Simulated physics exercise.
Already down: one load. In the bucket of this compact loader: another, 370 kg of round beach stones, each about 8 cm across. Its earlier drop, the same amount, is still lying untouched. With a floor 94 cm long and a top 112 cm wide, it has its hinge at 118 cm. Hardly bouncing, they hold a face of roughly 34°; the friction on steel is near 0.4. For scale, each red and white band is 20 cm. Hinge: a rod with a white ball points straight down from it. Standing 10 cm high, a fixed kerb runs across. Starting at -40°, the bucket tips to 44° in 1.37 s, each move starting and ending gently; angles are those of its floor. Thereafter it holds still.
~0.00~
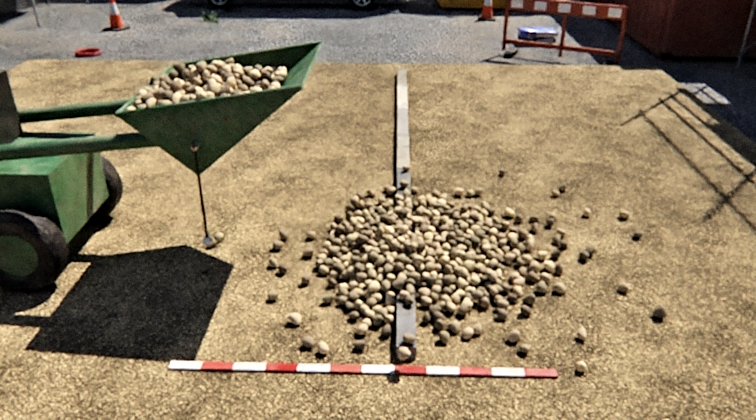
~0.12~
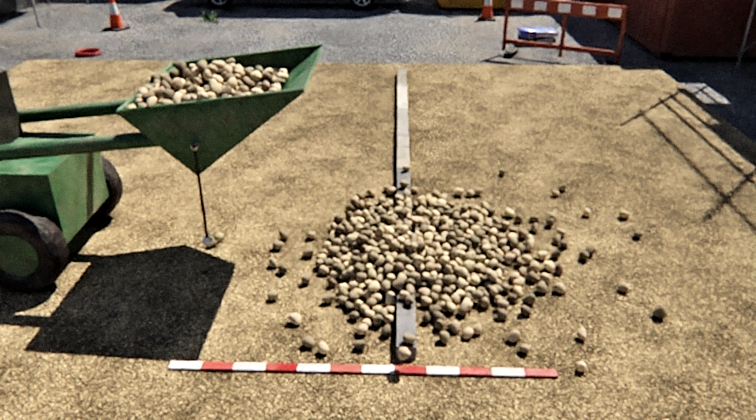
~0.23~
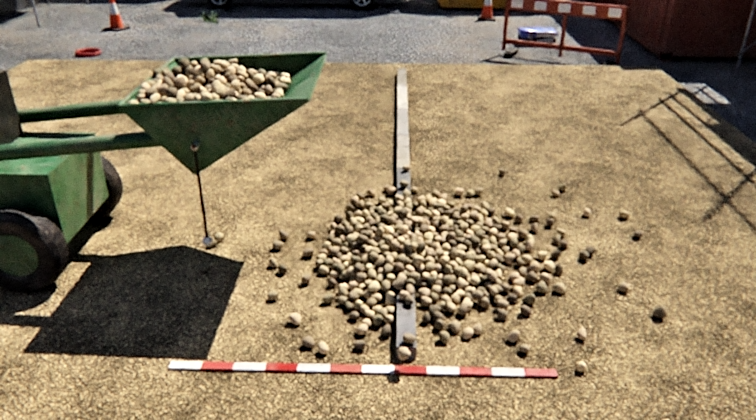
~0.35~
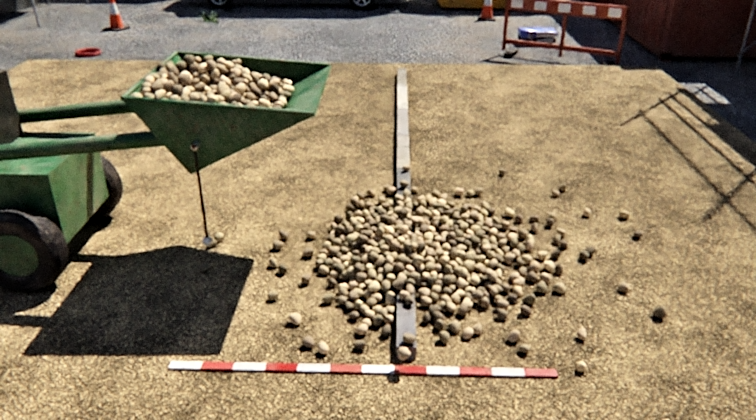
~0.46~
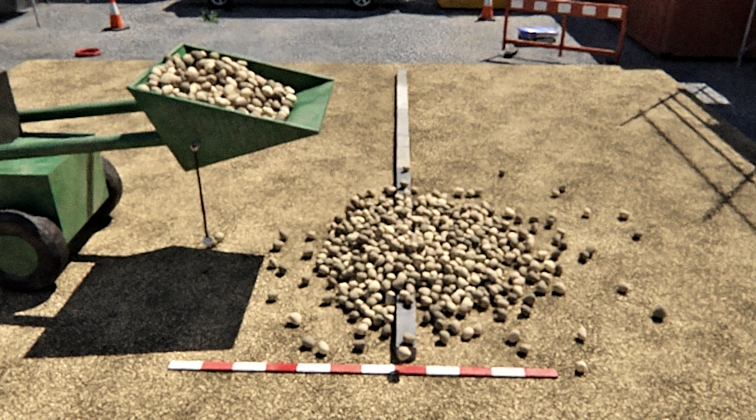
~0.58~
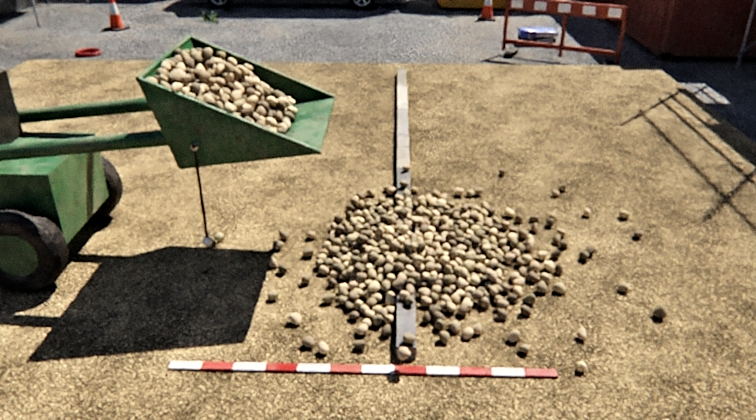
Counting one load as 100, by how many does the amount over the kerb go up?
By about 3 out of 100.
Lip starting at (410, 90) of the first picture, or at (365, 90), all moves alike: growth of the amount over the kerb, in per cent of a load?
80 % and 30 %.
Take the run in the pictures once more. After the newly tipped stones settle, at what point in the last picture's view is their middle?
They settle centred around (336, 245).
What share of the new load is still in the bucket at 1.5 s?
Close to 30 in a hundred.
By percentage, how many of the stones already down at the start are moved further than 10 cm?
Close to 5 in a hundred of them.
After 1.0 s the floor is at 31°; in per cent of one load, 99 in the bucket, 48 on this side of the kerb, 53 over the kerb; the foremost stones are at (632, 254).
After 1.5 s the floor is at 44°; in per cent of one load, 31 in the bucket, 116 on this side of the kerb, 53 over the kerb; the foremost stones are at (632, 254).
After 1.8 s the floor is at 44°; in per cent of one load, 0 in the bucket, 146 on this side of the kerb, 55 over the kerb; the foremost stones are at (632, 254).
After 4.4 s the floor is at 44°; in per cent of one load, 0 in the bucket, 145 on this side of the kerb, 56 over the kerb; the foremost stones are at (632, 254). Net gain over the kerb, 3.
